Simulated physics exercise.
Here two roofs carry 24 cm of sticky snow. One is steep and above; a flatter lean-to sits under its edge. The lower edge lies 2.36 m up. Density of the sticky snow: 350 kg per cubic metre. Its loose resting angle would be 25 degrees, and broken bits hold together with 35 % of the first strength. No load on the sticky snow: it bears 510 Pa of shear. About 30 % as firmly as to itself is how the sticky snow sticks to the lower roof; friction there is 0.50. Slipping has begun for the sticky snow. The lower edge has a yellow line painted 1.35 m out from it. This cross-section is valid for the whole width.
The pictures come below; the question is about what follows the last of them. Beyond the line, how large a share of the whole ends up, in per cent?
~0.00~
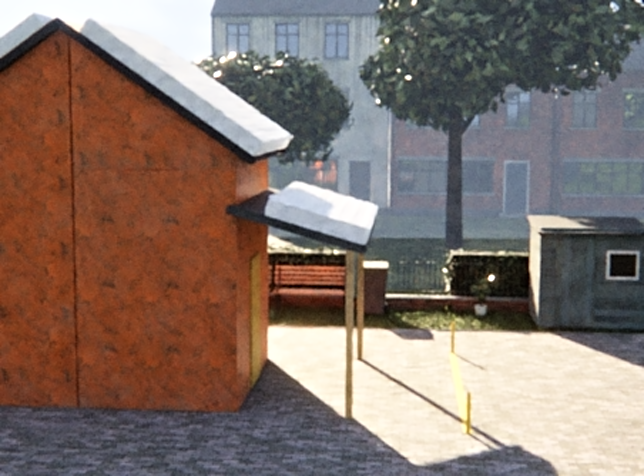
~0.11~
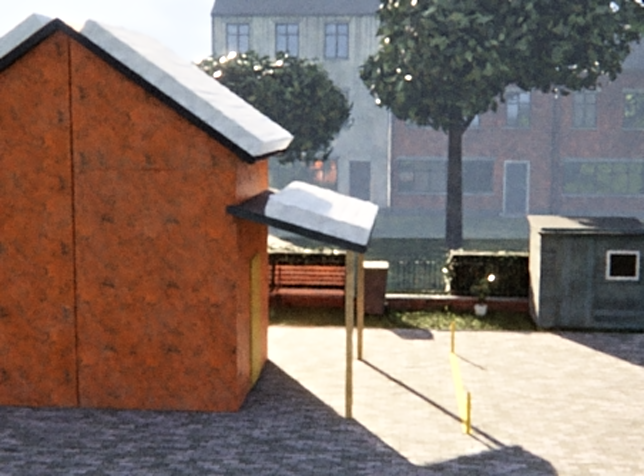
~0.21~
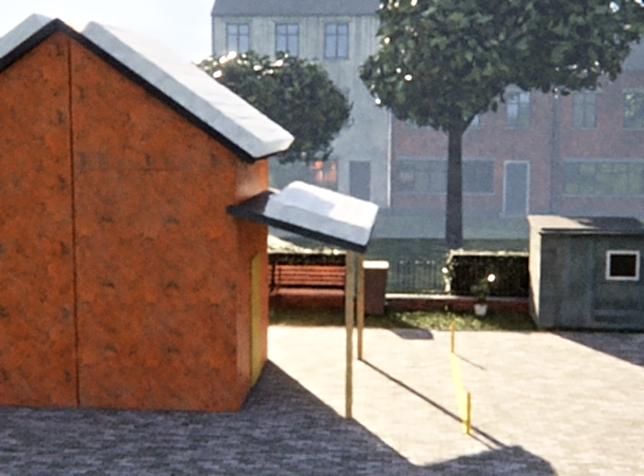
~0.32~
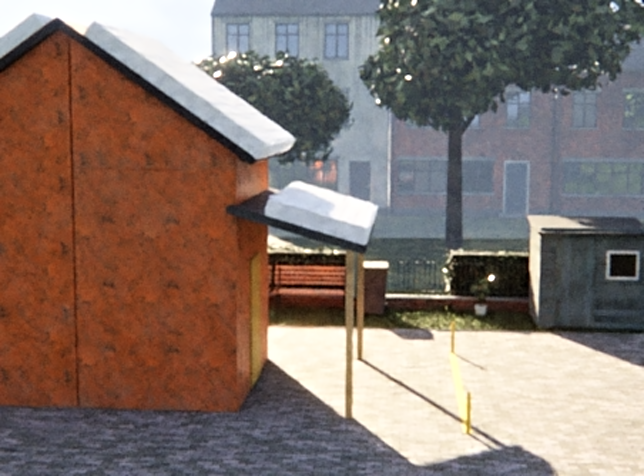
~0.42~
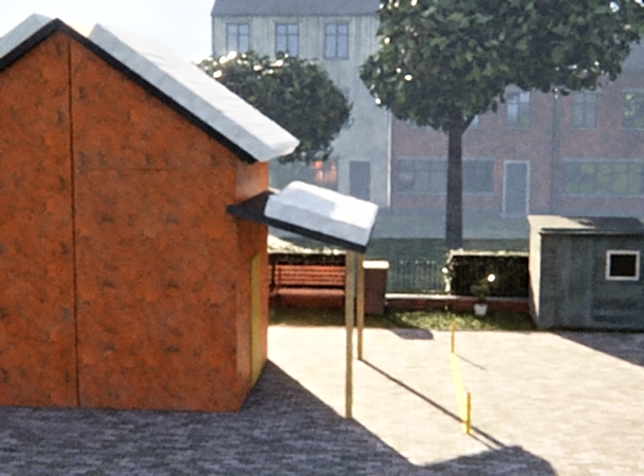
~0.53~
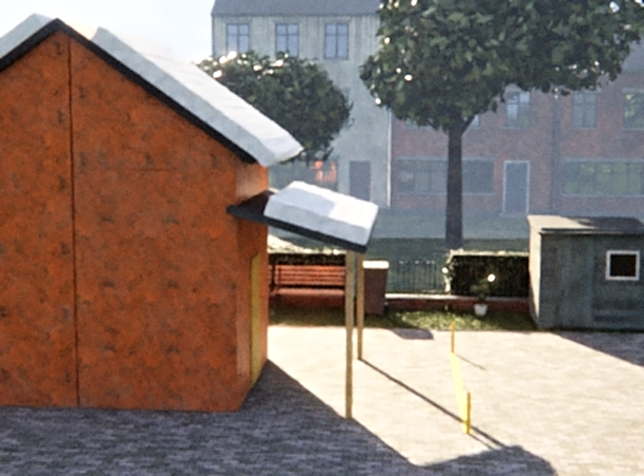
Roughly 10 per cent.
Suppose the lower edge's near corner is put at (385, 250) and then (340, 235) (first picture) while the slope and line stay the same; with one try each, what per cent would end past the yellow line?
The first try gives 3 percent and the second gives 20 percent.
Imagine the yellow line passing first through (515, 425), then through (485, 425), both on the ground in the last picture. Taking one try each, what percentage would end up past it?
First try around 1 % past the line, second around 6 %.
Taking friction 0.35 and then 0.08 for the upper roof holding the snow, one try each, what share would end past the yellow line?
Respectively near 25 % and near 45 %.
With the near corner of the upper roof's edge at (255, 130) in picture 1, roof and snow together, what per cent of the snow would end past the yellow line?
It would then be around 30 percent.
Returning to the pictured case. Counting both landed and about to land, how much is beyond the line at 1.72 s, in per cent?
I'd put it at close to 0 in a hundred.
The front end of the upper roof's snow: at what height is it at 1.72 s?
Some 2.8 m.
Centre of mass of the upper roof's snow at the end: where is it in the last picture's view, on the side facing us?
The middle sits at about (380, 322).
After 1.07 s, none is below the lower edge and 0 % is past the line.
After 1.72 s, none is below the lower edge and 0 % is past the line.
After 2.36 s, 7 % is below the lower edge and 0 % is past the line.
After 3.00 s, 38 % is below the lower edge and 5 % is past the line.
After 5.50 s, at the end, 48 % is below the lower edge and 10 % is past the line.
